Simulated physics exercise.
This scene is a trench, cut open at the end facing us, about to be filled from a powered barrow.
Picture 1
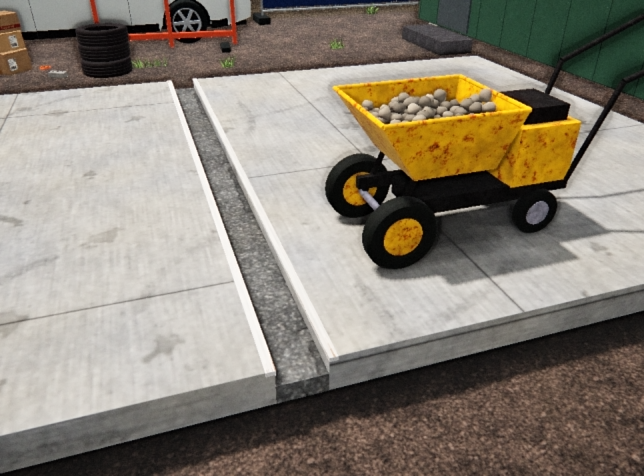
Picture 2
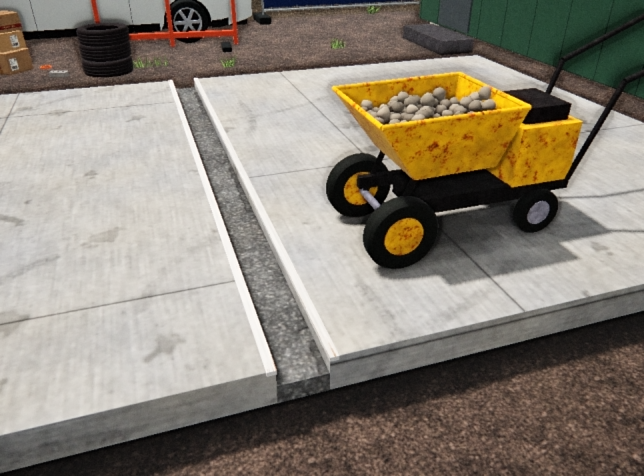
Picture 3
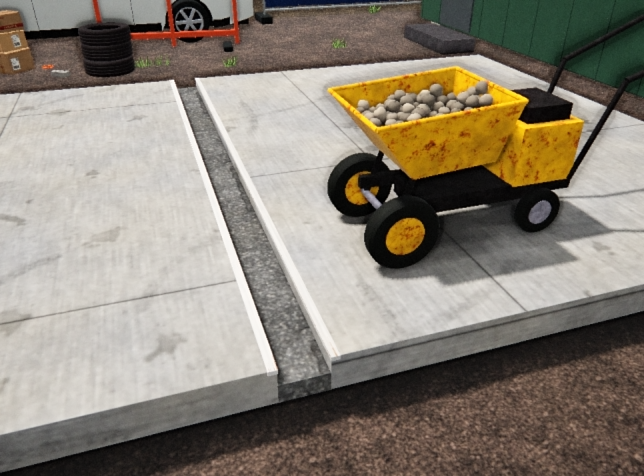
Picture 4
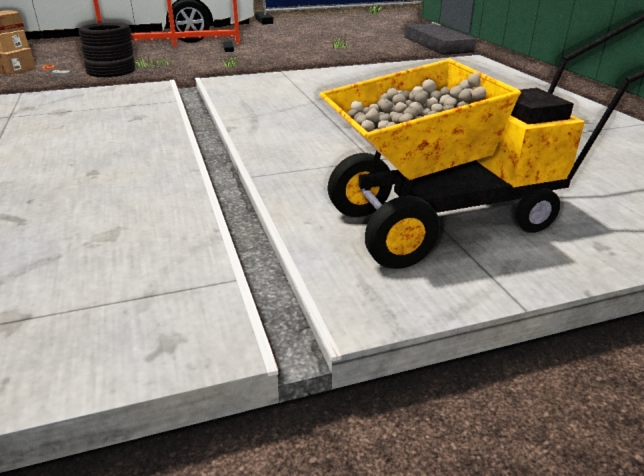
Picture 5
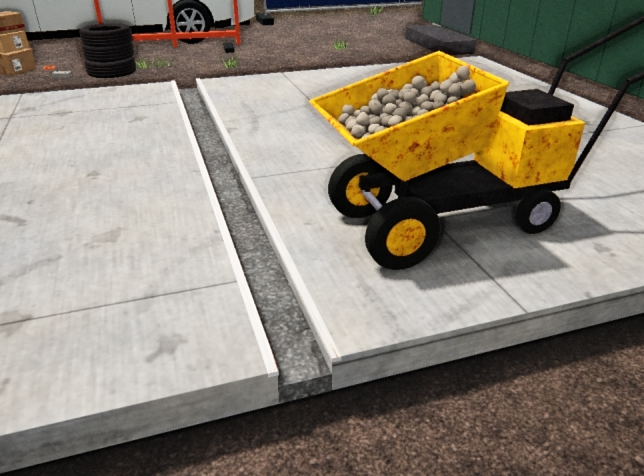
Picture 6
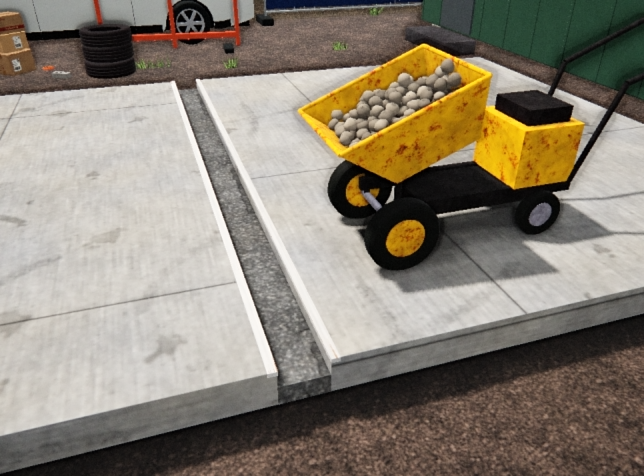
On a concrete slab beside a narrow trench, the yellow skip of a stationary barrow tilting forward to the left, carrying rounded stones.
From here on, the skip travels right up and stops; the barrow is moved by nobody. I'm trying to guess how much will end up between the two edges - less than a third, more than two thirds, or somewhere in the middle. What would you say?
Seems like the amount in the trench is in the middle range, from a third up to two thirds.
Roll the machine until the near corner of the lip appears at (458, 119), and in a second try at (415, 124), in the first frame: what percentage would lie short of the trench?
50 % and 20 %.
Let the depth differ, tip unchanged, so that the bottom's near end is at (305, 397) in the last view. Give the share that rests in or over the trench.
60 %, roughly.
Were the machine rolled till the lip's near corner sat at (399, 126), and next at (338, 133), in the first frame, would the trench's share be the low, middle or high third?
Spot one gives between a third and two thirds, spot two gives under a third.
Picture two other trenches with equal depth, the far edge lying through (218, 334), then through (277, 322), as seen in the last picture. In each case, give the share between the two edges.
The first try comes out at 90 percent and the second at 30 percent.
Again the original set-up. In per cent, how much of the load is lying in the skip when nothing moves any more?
My estimate is about 5 per cent.
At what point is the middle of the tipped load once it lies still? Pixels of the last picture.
The centre comes to rest close to (245, 258).
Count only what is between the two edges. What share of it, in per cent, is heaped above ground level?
Roughly 45 percent of them.
Soon, skip tipped steeply; all in the skip.
A while on, skip tipped right over; about two thirds in the skip; about a quarter in or heaped over the trench; a small part beyond it; a stray few falling.
Towards the end, skip tipped right over; a small part in the skip; a stray few short of the trench; about half in or heaped over the trench; about half beyond it.
Finally, skip tipped right over; a stray few in the skip; a stray few short of the trench; about half in or heaped over the trench; about half beyond it.
